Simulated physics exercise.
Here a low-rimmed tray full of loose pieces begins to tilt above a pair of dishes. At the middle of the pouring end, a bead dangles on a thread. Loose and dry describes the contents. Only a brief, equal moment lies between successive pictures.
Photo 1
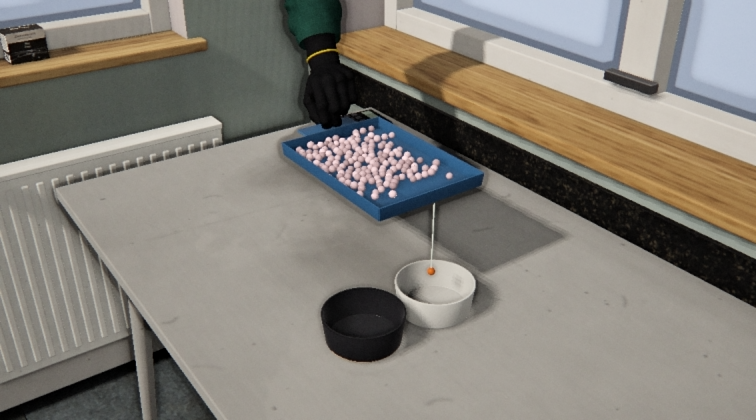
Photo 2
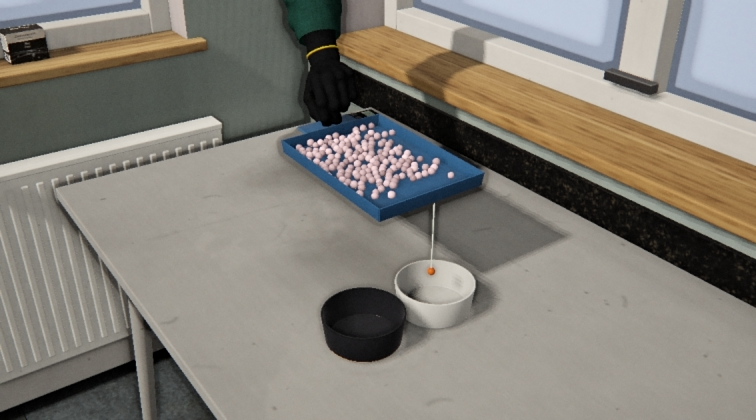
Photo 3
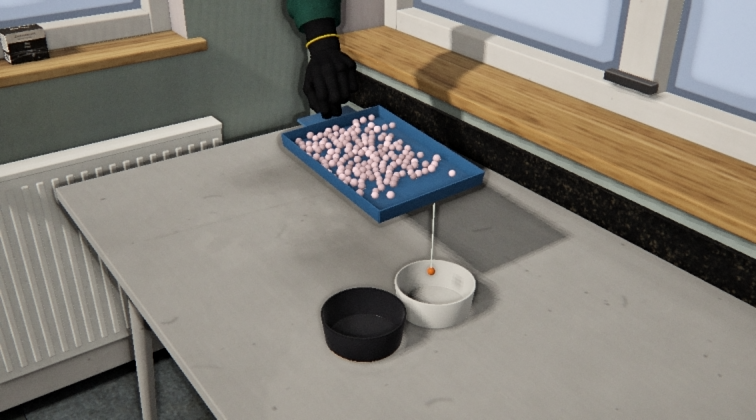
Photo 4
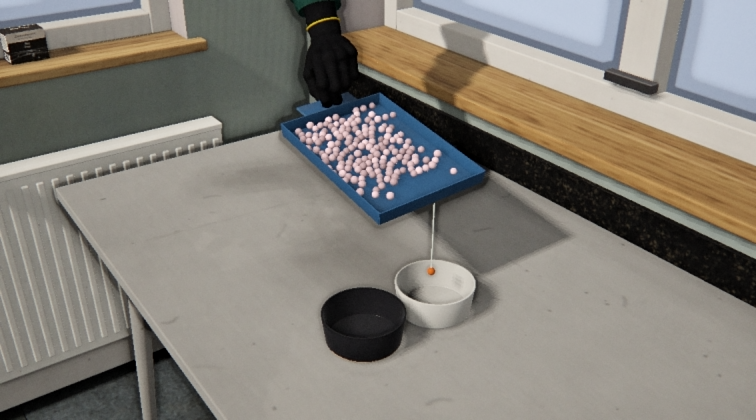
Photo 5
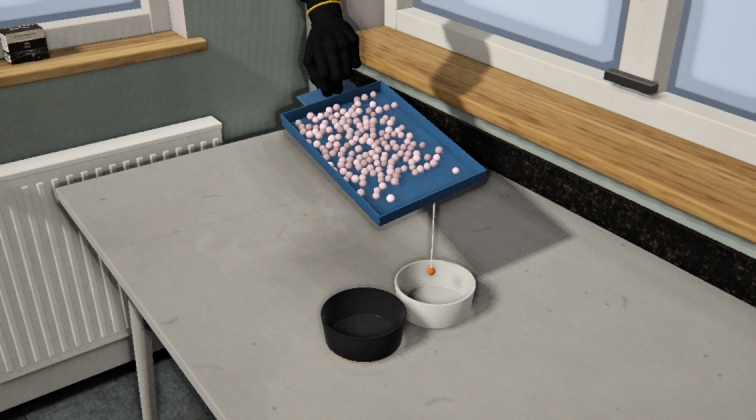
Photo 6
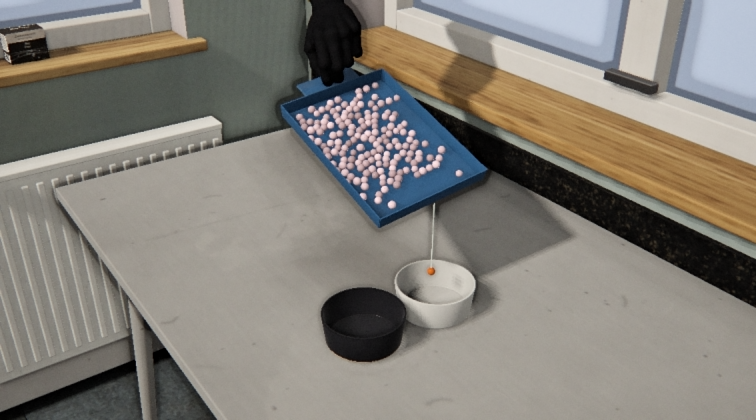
On a grey table by a window, a black-gloved hand raising one end of a blue tray of pale pink beads above two bowls.
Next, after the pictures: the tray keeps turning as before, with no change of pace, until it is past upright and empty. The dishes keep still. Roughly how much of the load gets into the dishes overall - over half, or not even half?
Over half gets in.
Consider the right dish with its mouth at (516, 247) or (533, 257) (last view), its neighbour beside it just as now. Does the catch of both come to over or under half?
Well, a minority share the first time and a minority share the next.
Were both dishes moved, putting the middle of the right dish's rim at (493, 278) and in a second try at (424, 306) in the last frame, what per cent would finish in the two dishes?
60 per cent the first time, 80 per cent the second time.
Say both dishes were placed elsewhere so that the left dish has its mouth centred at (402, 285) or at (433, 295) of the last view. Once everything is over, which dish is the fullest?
In the first try it's the one on the left, and in the second it's the one on the left.
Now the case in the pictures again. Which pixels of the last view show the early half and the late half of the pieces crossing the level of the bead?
(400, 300) for the early half, (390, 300) for the late half.
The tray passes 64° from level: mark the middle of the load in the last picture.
Somewhere around pixel (401, 202) in the last picture.
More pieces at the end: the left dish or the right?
Winner, as observed: The left-positioned one.
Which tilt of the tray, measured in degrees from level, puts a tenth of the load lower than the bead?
70° or so.
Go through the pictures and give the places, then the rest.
In the first frame, corners of the pouring end at (380, 208) and (482, 173), level; middle of the load at (361, 159), sugar pearls; left dish at (388, 345); right dish at (460, 312); bead on its thread at (431, 271).
In the second frame, corners of the pouring end at (380, 208) and (482, 172), level; middle of the load at (361, 158).
In the third frame, corners of the pouring end at (380, 210) and (483, 171), tipped barely, lowest at the left corner; middle of the load at (361, 153).
In the fourth frame, corners of the pouring end at (380, 213) and (483, 170), tipped a little, lowest at the left corner; middle of the load at (362, 146).
In the fifth frame, corners of the pouring end at (380, 215) and (484, 170), tipped clearly, lowest at the left corner; middle of the load at (363, 141).
In the sixth frame, corners of the pouring end at (380, 218) and (485, 169), tipped clearly, lowest at the left corner; middle of the load at (365, 138), all on the move; left dish at (388, 345); right dish at (460, 312).
Soon, tray tipped steeply; most on the tray; a stray few in the left dish; a stray few outside both; a small part in the air.
A while on, tray tipped past a quarter turn; about a third on the tray; about a quarter in the left dish; a stray few in the right dish; about a quarter outside both; a small part in the air.
Towards the end, tray tipped past a quarter turn; about half in the left dish; a small part in the right dish; about a third outside both.
Finally, tray tipped past a quarter turn; about half in the left dish; a small part in the right dish; about a third outside both.
